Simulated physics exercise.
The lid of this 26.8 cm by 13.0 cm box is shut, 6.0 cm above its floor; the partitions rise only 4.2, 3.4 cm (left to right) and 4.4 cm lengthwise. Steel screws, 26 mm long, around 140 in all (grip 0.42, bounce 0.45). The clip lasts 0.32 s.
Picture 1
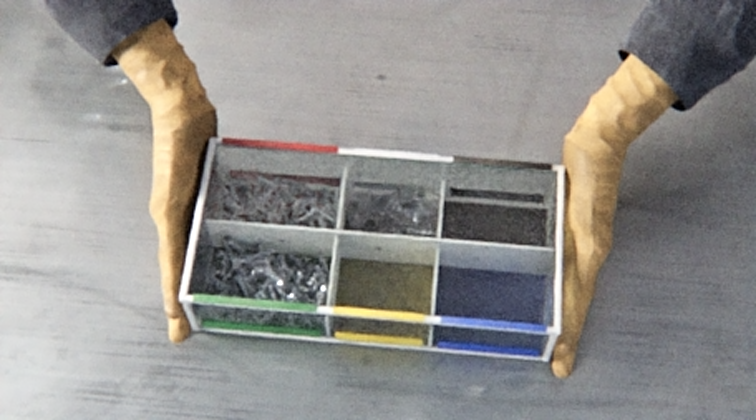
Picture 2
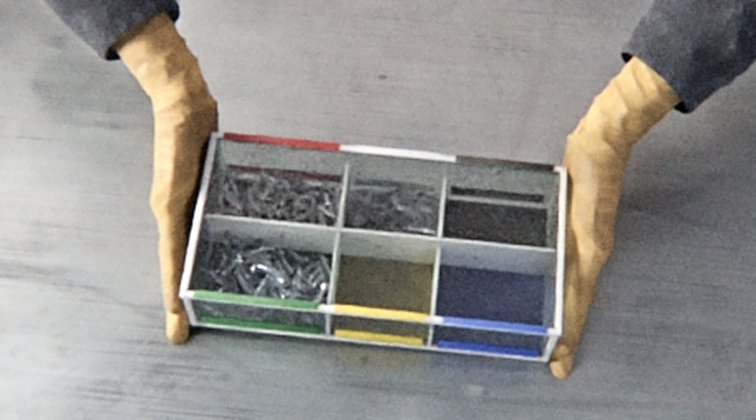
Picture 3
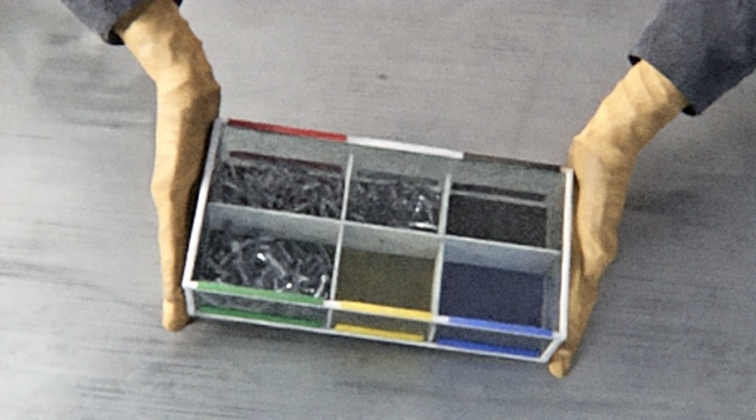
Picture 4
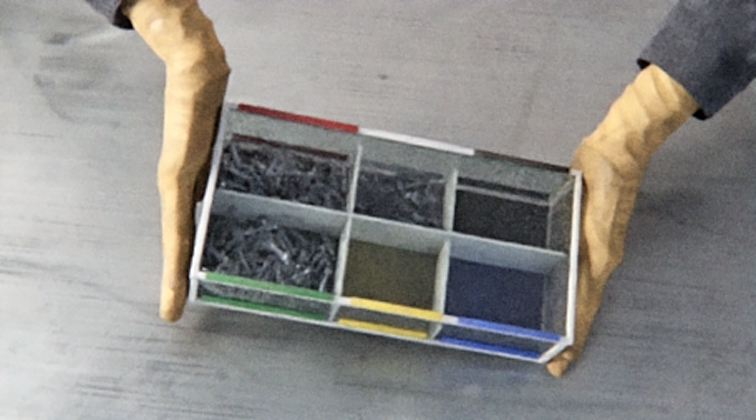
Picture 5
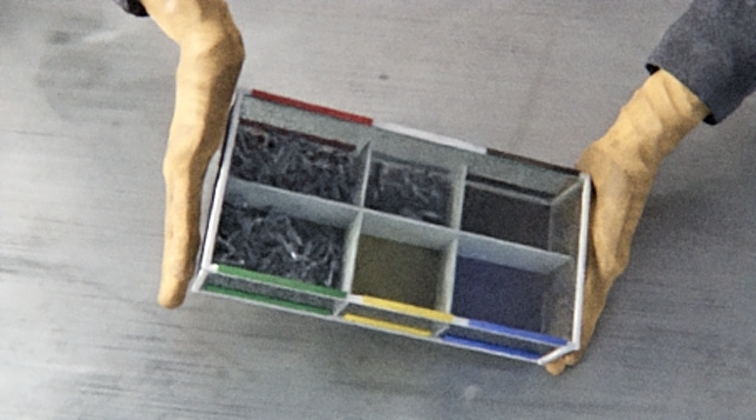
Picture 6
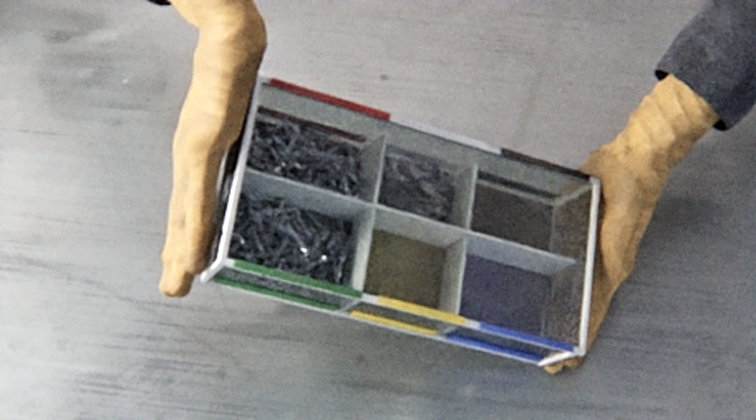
Over a grey surface, two gloved hands tilt a divided box of screws down rightward.
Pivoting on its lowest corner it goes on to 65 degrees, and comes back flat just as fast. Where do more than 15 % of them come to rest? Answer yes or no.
Red yes, blue no, green yes, yellow no, white yes, black no.
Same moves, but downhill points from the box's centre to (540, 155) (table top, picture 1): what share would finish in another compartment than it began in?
About 0 per cent.
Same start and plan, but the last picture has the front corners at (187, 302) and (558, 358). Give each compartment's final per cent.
Red 40, blue 0, green 40, yellow 0, white 20, black 0.
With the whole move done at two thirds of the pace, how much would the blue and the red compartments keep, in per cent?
Then: Blue 0; red 40.
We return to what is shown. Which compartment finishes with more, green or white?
The green one has more.
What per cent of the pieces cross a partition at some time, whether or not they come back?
Some 5 per cent.
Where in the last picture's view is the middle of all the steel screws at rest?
Near (323, 237).
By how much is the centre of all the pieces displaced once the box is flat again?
Roughly 3.0 cm.
Then, 0.61 s after the last picture, tilt 61 degrees; red 40 %, green 40 %, white 20 %.
Then, 1.01 s after the last picture, tilt 25 degrees; red 35 %, green 40 %, yellow 5 %, white 20 %.
Then, 1.49 s after the last picture, tilt 0 degrees; red 35 %, green 40 %, yellow 5 %, white 20 %.
In the end, red 35 %, blue 0 %, green 40 %, yellow 5 %, white 20 %, black 0 %.
